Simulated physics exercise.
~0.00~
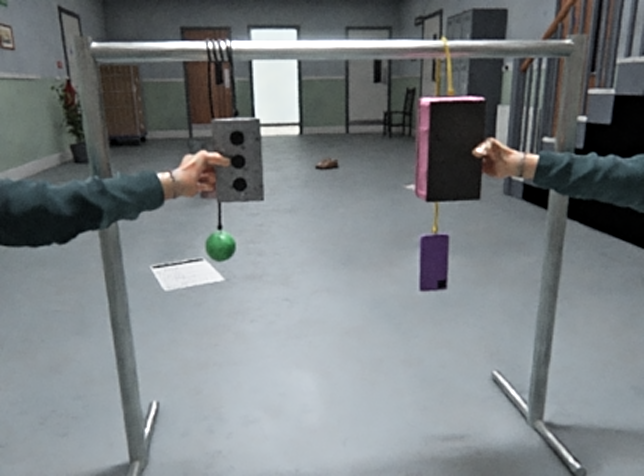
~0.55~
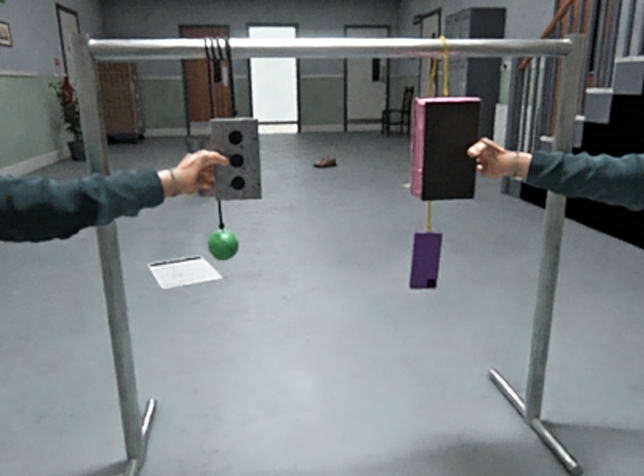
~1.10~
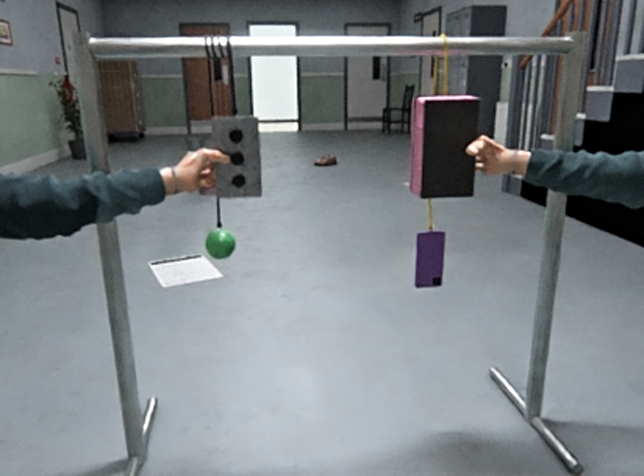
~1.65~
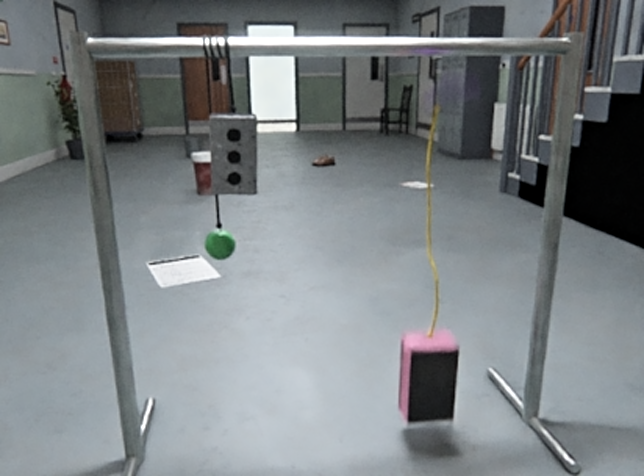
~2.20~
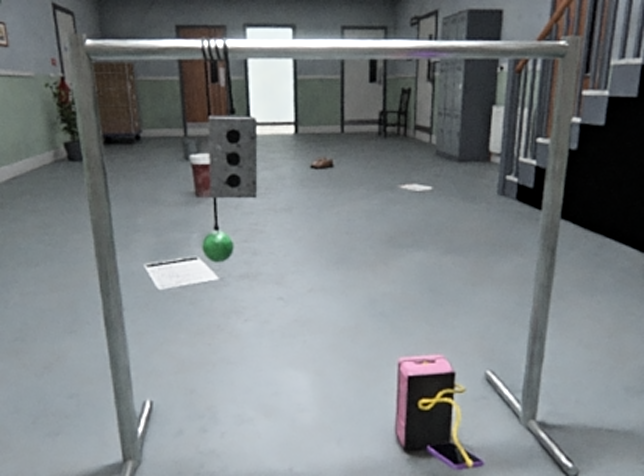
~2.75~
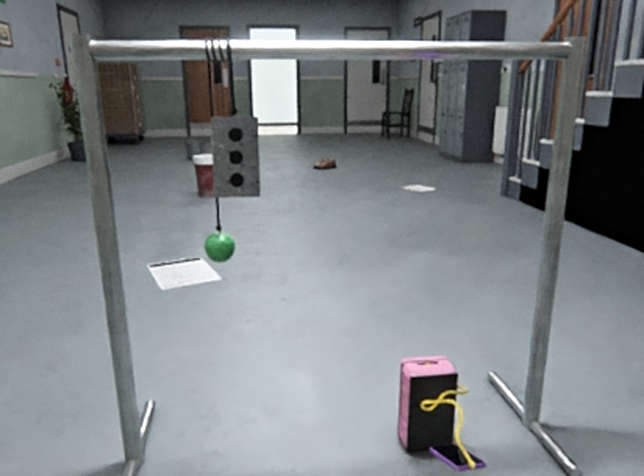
In a grey-floored hall with doors at the back and a staircase on the right, a slightly swaying camera faces a metal rail on two posts. On the left, a grey block with three dark holes hangs from black cord above a green ball, while on the right a pink and black case hangs from a yellow lace above a purple phone. Two hands touch the block and case, then withdraw. The case drops, pulling the yellow lace down as the phone rises to the rail. The case lands upright, and the phone and lace fall against it. The block and ball stay hanging.
